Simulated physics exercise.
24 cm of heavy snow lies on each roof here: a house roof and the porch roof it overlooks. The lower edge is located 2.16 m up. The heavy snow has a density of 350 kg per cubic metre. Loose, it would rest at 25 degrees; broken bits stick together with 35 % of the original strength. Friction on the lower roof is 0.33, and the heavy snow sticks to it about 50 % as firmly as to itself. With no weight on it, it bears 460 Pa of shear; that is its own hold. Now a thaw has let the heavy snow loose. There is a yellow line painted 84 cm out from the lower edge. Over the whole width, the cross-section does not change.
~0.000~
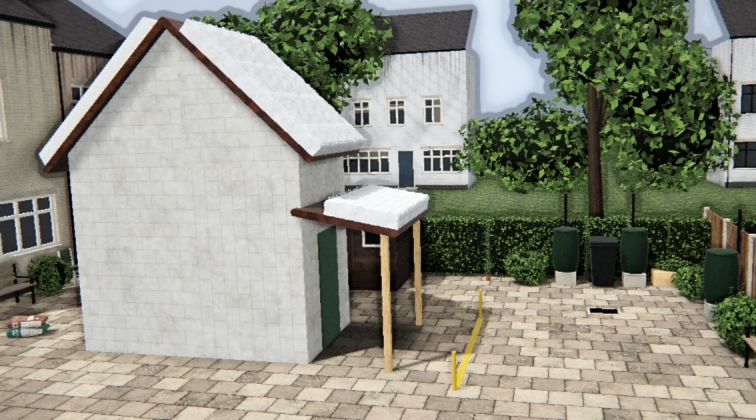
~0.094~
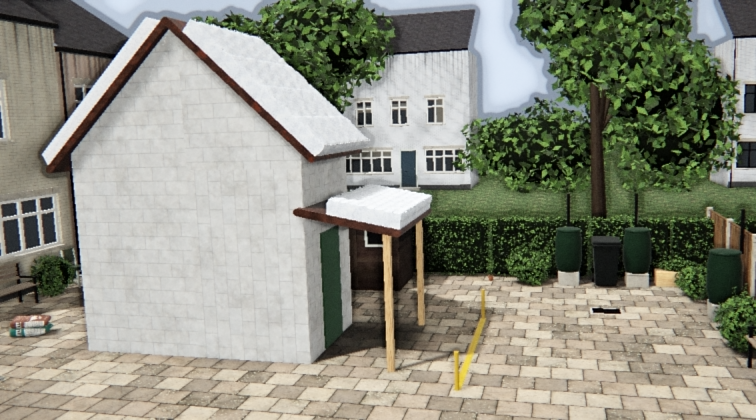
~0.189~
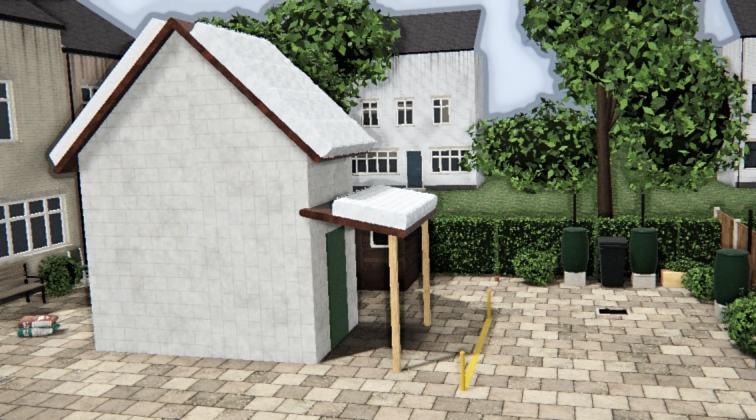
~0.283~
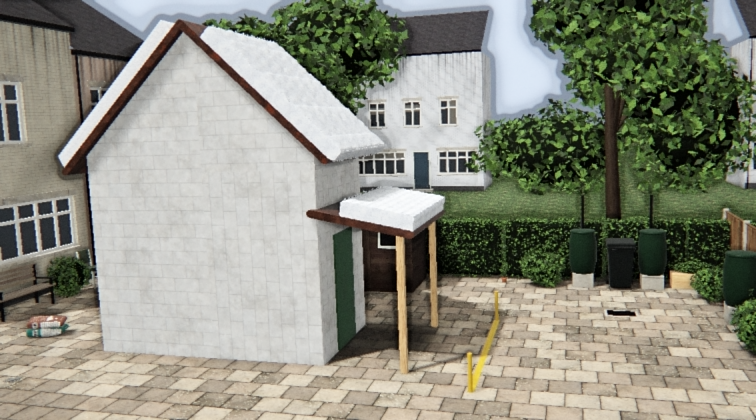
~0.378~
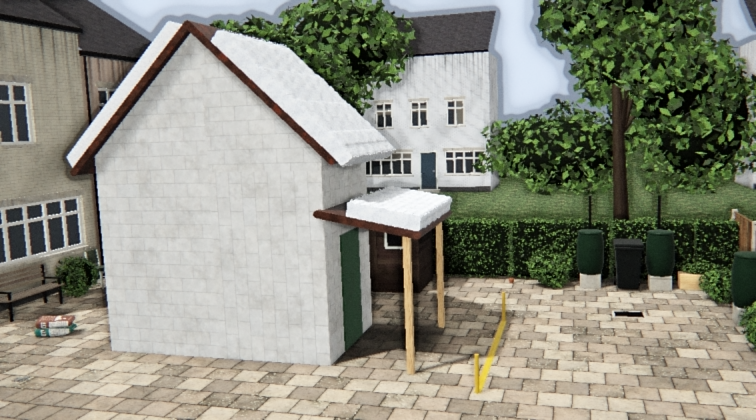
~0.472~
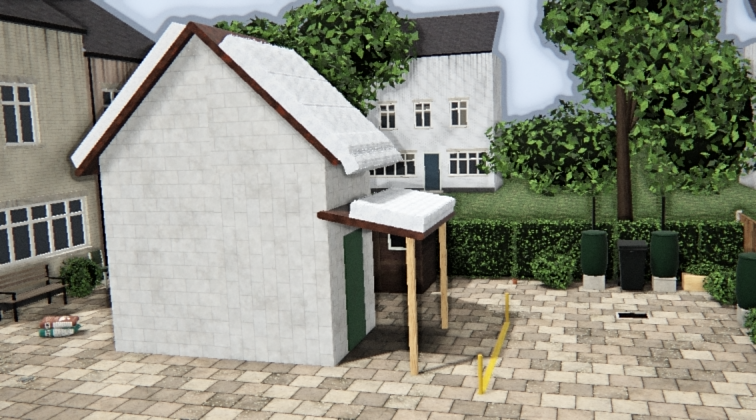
Thick snow on the white house's roof slid slightly down to the right, poking out past the lower edge above the snowy porch roof, and then began cracking as the porch's snow stayed put.
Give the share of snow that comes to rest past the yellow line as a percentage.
Roughly 47 percent.
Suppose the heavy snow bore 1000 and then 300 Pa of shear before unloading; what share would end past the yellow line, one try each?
First try roughly 18 per cent, second try roughly 55 per cent.
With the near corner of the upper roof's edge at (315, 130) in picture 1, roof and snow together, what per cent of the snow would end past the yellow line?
That would come to around 60 %.
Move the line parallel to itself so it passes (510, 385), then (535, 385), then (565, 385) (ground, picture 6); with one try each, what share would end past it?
Respectively about 35 in a hundred, 25 in a hundred and 16 in a hundred.
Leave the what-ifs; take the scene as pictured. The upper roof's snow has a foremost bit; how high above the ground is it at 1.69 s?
Height: Approx. 2.0 m.
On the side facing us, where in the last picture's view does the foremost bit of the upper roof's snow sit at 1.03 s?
Position: About (399, 206).
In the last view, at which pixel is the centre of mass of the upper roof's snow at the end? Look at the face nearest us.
It sits close to (486, 320) in the last view.
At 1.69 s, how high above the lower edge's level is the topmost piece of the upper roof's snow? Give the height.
Snow top above lower edge: Approx. 0.9 m.
After 1.03 s, none is below the lower edge and 0 % is past the line.
After 1.69 s, 5 % is below the lower edge and 0 % is past the line.
After 2.34 s, 60 % is below the lower edge and 42 % is past the line.
After 3.00 s, 65 % is below the lower edge and 47 % is past the line.
After 3.70 s, at the end, 65 % is below the lower edge and 47 % is past the line.
